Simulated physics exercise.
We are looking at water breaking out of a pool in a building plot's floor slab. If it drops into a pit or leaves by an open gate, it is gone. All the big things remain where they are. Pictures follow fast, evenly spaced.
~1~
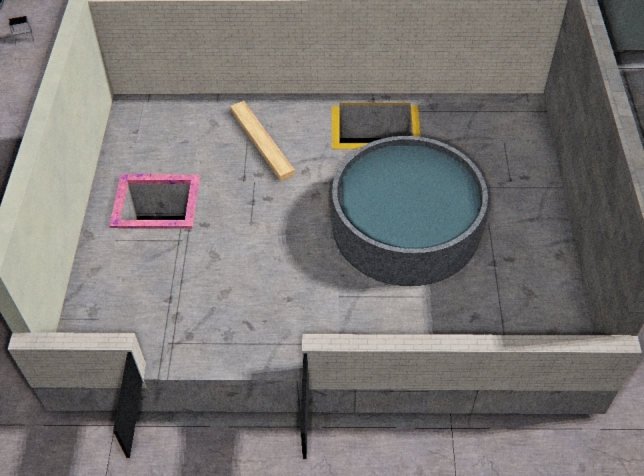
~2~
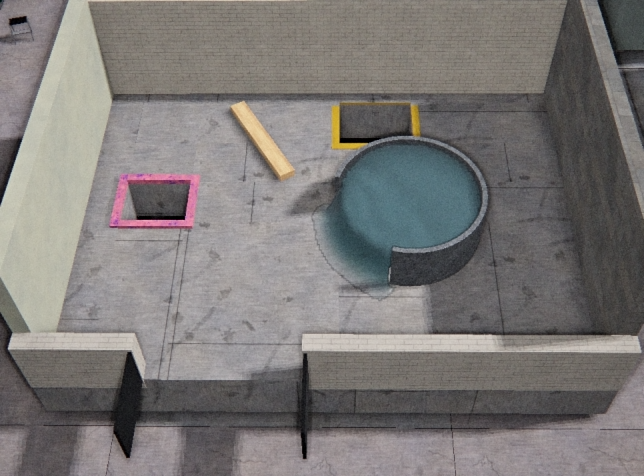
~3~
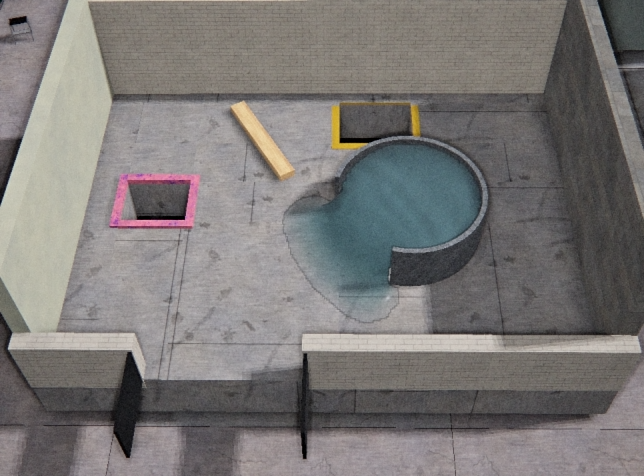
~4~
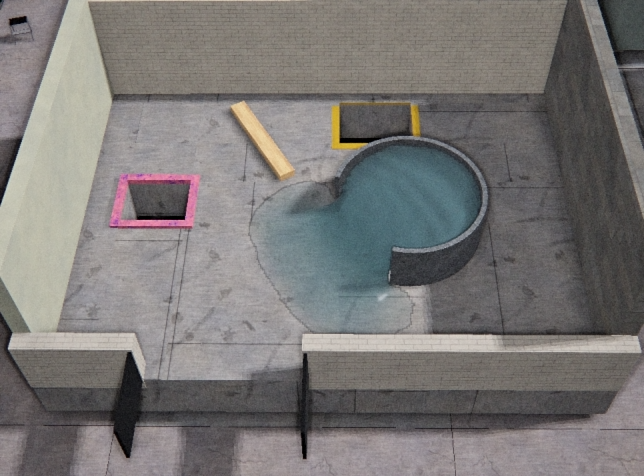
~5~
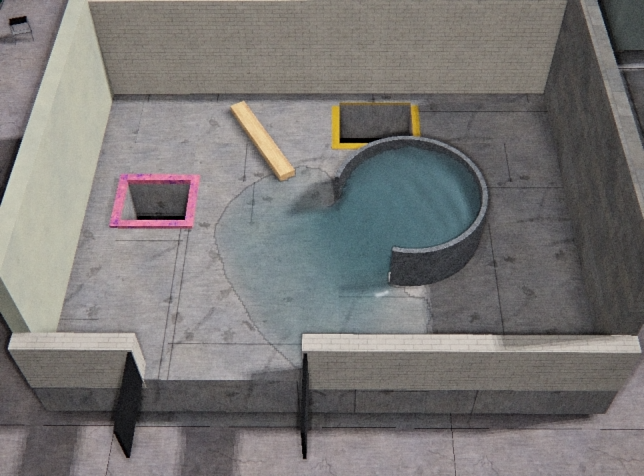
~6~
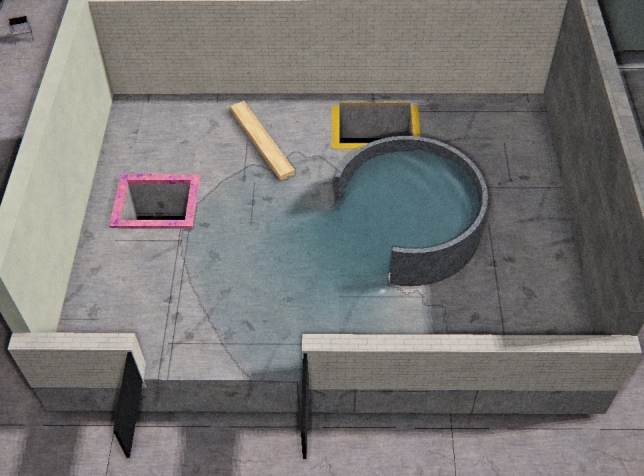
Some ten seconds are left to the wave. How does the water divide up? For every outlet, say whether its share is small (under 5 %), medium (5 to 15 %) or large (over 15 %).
Result - gate: Large; pink pit: Medium; yellow pit: Small.
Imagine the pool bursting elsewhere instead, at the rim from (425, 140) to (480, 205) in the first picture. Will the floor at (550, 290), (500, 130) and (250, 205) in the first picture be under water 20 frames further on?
Taking them in order, I'd say swamped, swamped and not reached.
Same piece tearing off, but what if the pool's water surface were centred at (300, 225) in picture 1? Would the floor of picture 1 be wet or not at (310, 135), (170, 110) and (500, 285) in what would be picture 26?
Taking them as they were asked, they come out bone dry, soaked, bone dry.
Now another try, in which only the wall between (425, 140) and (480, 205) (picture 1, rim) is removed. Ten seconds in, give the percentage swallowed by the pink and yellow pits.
Pink about 0 %, yellow about 40 %.
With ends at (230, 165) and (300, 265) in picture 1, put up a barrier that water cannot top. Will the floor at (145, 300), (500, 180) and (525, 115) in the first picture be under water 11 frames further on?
In the order you listed them: Soaked, unsoaked, unsoaked.
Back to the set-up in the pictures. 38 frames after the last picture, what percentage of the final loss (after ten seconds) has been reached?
My reading is near 80 per cent.
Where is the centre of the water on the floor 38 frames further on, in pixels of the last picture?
I'd say around (252, 251).
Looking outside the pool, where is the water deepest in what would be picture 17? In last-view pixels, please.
It should be roughly at (77, 362).
A moment on, water covers 40 % of the floor; the gate 4 %, the pink pit 1 %, the yellow pit 0 %.
Next, water covers 45 % of the floor; the gate 14 %, the pink pit 3 %, the yellow pit 0 %.
Then, water covers 55 % of the floor; the gate 24 %, the pink pit 5 %, the yellow pit 0 %.
Later, water covers 65 % of the floor; the gate 37 %, the pink pit 9 %, the yellow pit 0 %.
In the end, water covers 70 % of the floor; the gate 48 %, the pink pit 9 %, the yellow pit 1 %.
